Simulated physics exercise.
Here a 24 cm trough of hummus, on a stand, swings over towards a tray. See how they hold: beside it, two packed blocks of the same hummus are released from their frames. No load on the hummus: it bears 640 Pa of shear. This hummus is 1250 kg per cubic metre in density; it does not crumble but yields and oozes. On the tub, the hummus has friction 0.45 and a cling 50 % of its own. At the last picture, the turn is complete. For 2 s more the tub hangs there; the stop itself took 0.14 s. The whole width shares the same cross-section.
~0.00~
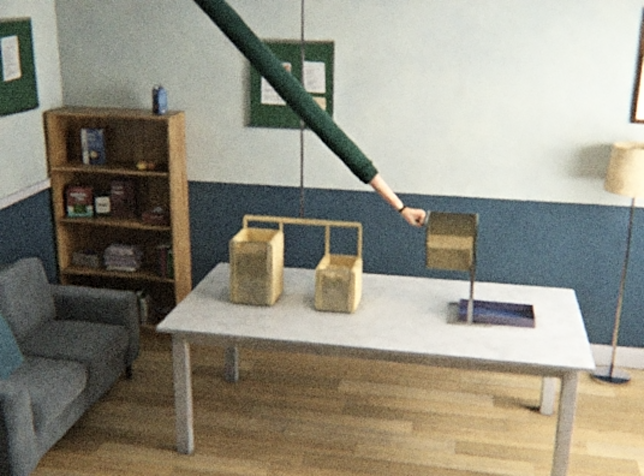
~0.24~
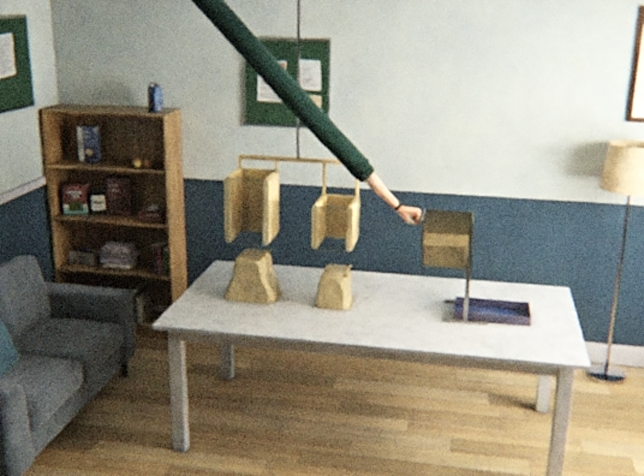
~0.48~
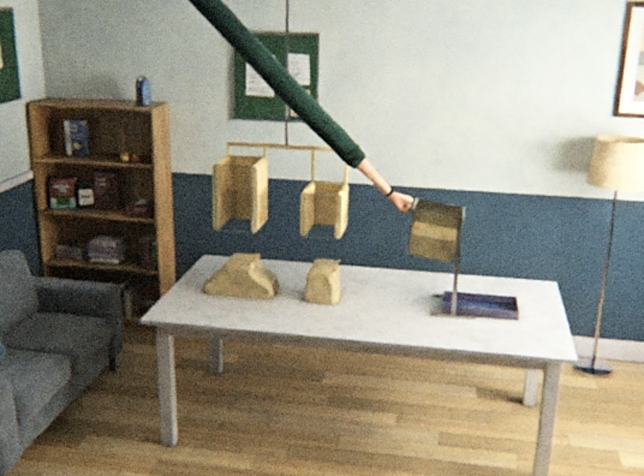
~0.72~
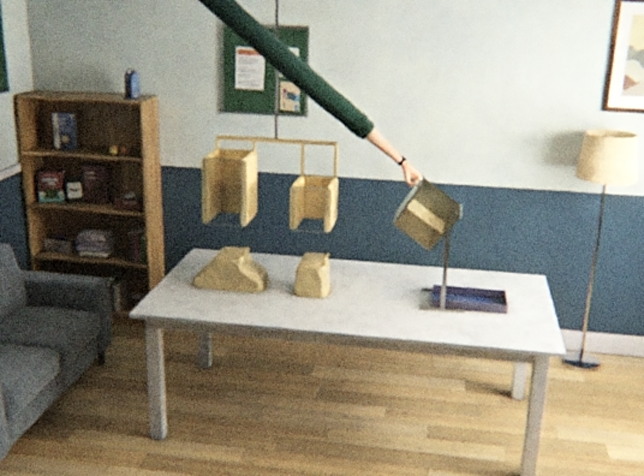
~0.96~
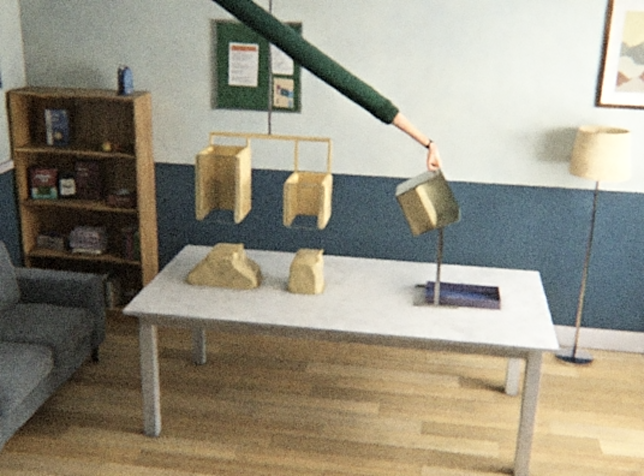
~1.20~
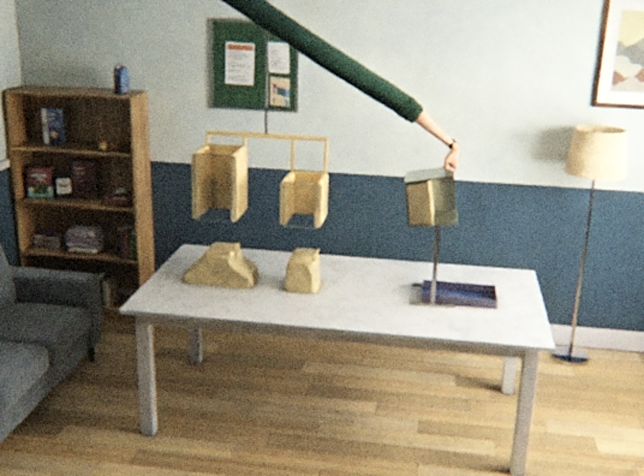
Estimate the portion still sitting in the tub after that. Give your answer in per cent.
The portion still in the tub is near 100 %.
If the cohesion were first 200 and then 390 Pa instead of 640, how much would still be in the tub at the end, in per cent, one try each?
In order: Around 75 % and around 100 %.
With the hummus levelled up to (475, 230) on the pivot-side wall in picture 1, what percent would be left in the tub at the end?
Then roughly 95 %.
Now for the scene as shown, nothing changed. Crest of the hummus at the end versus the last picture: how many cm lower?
2 cm or so.
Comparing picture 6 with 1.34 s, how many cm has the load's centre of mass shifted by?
Around 1 cm.
By 1.34 s, the tub is at 81 degrees and holds 100 %.
By 1.51 s, the tub is at 81 degrees and holds 100 %.
By 1.68 s, the tub is at 81 degrees and holds 100 %.
By 1.85 s, the tub is at 81 degrees and holds 100 %.
By 3.20 s, at the end, the tub is at 81 degrees and holds 100 %.
